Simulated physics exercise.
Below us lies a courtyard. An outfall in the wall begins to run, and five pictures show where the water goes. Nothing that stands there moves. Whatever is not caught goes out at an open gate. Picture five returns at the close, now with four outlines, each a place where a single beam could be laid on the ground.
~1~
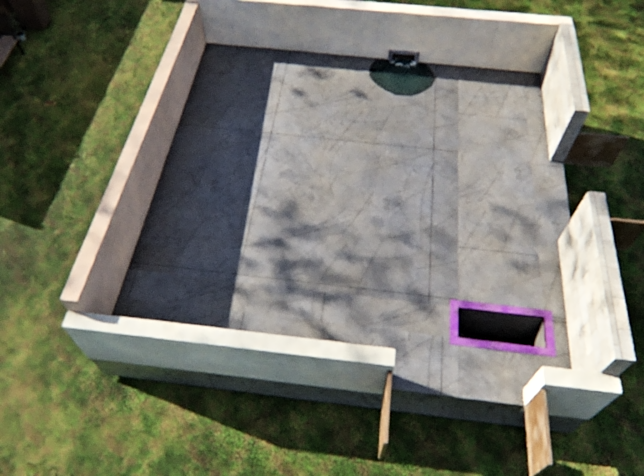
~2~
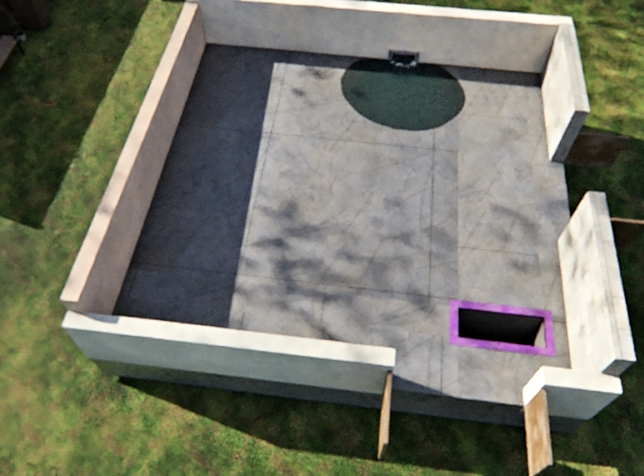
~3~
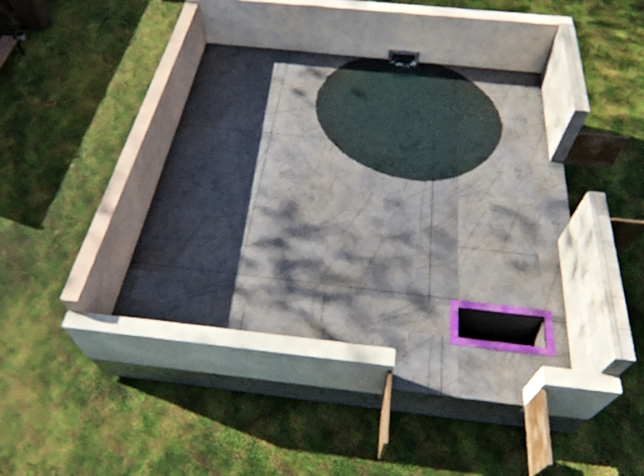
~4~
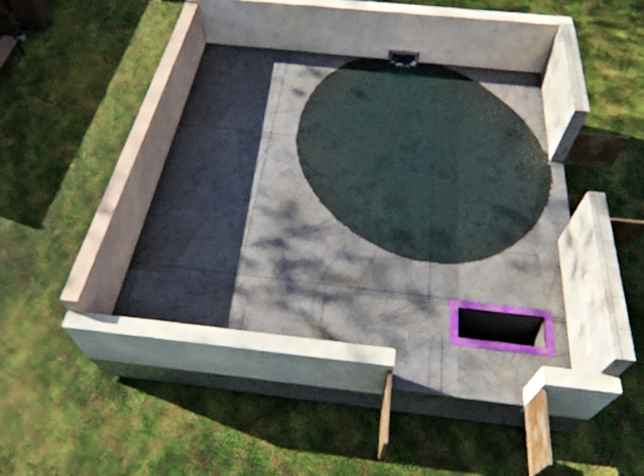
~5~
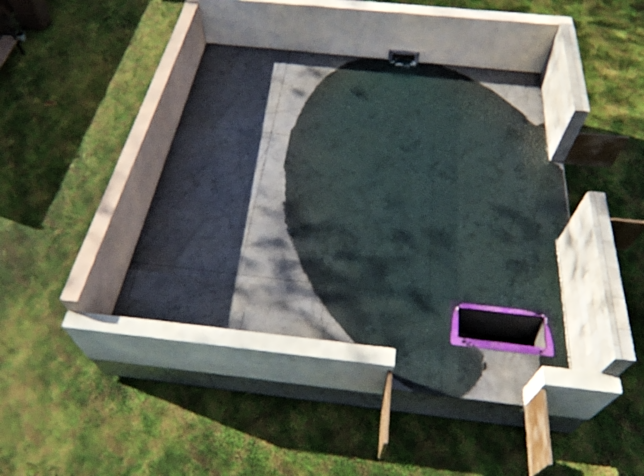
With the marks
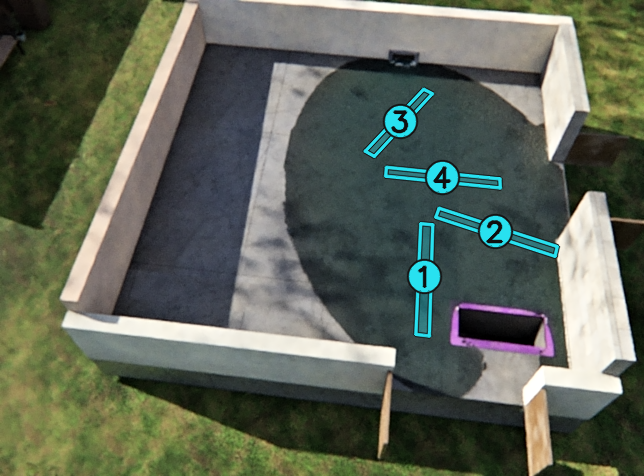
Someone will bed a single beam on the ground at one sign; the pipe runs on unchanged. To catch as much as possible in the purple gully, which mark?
Go for 1.
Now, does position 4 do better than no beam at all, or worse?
Worse.
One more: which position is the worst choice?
That would be 4.
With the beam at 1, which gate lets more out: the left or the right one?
The left gate.
On the marked copy, 1 from (422, 335) to (426, 224); 2 from (437, 212) to (556, 251); 3 from (369, 153) to (428, 91); 4 from (386, 171) to (500, 183).
Choosing 1, about 37 % of the stream runs into the purple gully, about 62 % out by the gates.
Choosing 2, about 20 % of the stream runs into the purple gully, about 80 % out by the gates.
Choosing 3, about 22 % of the stream runs into the purple gully, about 77 % out by the gates.
Choosing 4, about 13 % of the stream runs into the purple gully, about 87 % out by the gates.
